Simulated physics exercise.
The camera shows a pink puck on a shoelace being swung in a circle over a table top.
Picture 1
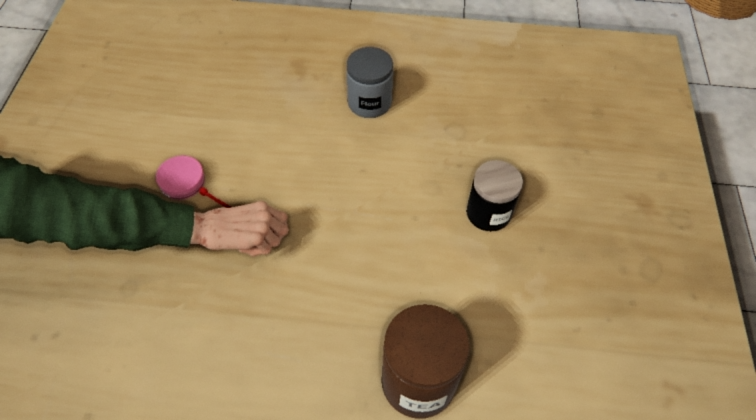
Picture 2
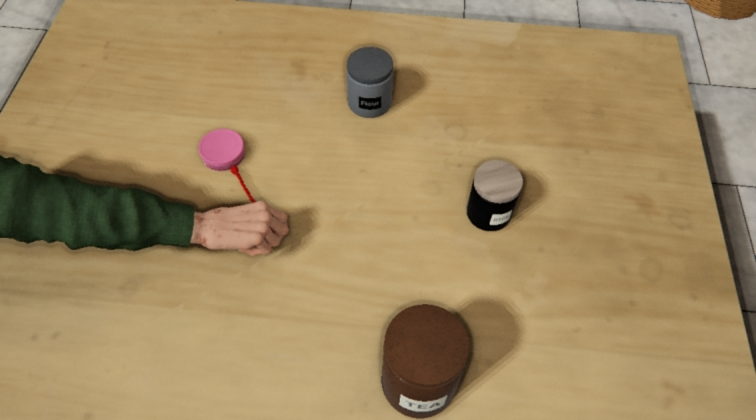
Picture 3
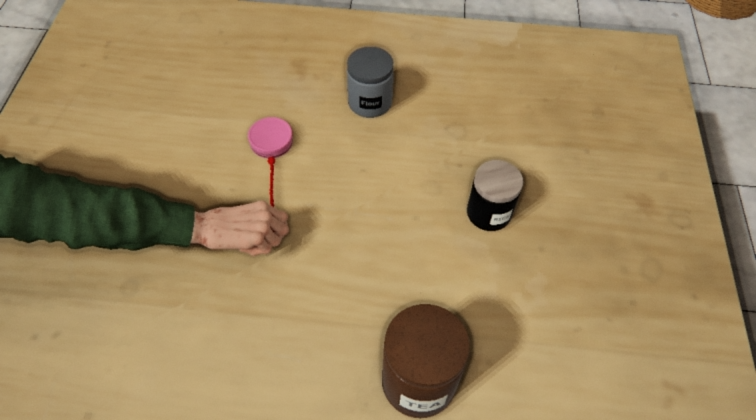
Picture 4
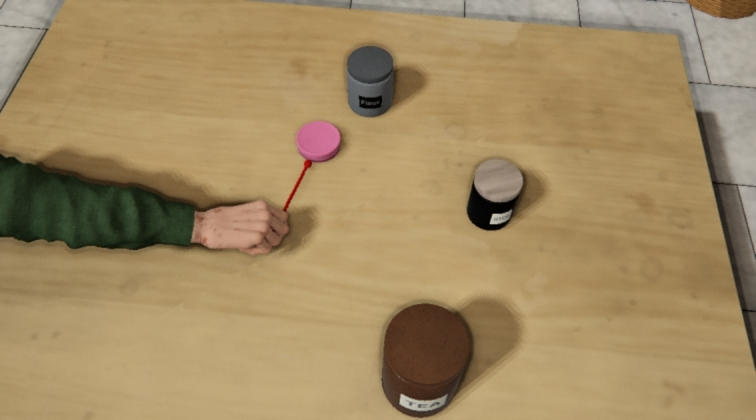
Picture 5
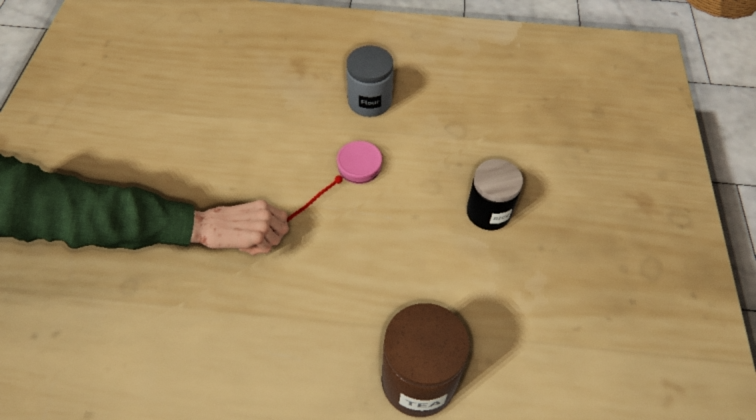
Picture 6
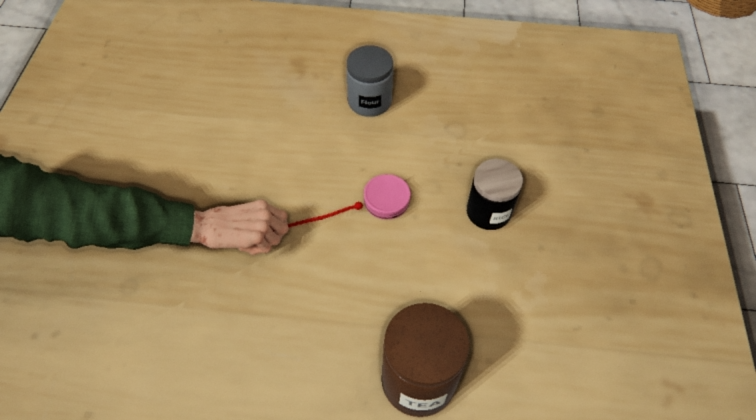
A green-sleeved arm reaches in from the left over a light wooden table on a pale tiled floor, seen from a high, steady view. A grey jar stands at the upper middle, a black jar with a pale lid to the right, and a brown canister at the lower middle. The nearly still fist holds a red lace as a pink puck swings clockwise from upper left, over the top, to its right.
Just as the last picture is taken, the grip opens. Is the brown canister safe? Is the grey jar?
Outcome: The brown canister gets hit; the grey jar escapes it.
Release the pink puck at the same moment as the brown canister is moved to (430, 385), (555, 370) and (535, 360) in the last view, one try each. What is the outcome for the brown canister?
In the first attempt it gets knocked, in the second it is avoided, and in the third it is avoided.
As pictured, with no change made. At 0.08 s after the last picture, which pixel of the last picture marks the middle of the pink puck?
I'd put it close to (410, 285).
Then, 0.08 s later than the last view, puck near (410, 285).
Then, 0.20 s later than the last view, puck near (420, 322); brown canister pushed aside.
Finally, puck near (420, 322); brown canister pushed aside. The brown canister takes the knock and the grey jar stays untouched.
